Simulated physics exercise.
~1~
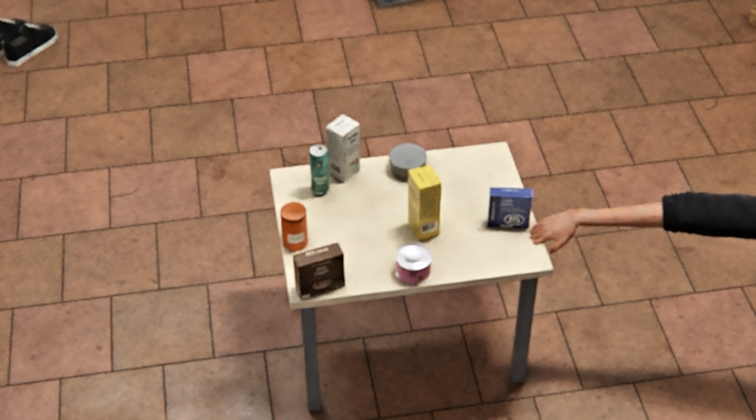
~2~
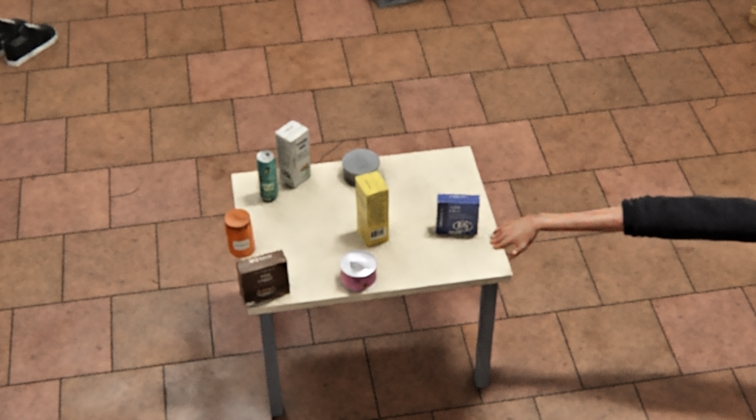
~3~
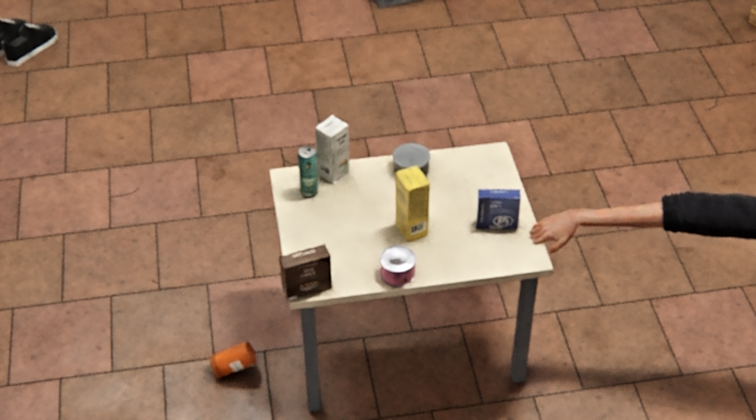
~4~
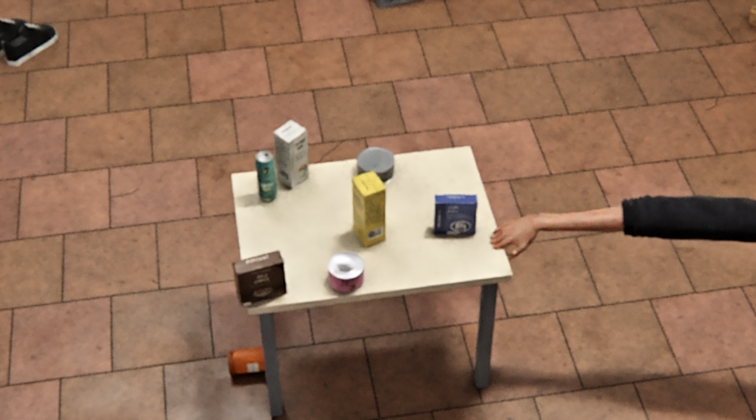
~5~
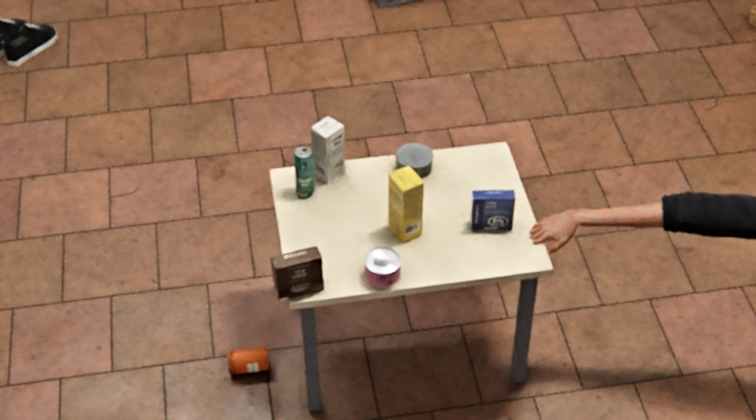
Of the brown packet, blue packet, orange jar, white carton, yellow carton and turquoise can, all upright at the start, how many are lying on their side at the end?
Just one of them is on its side at the end, the orange jar, which lies on the floor.
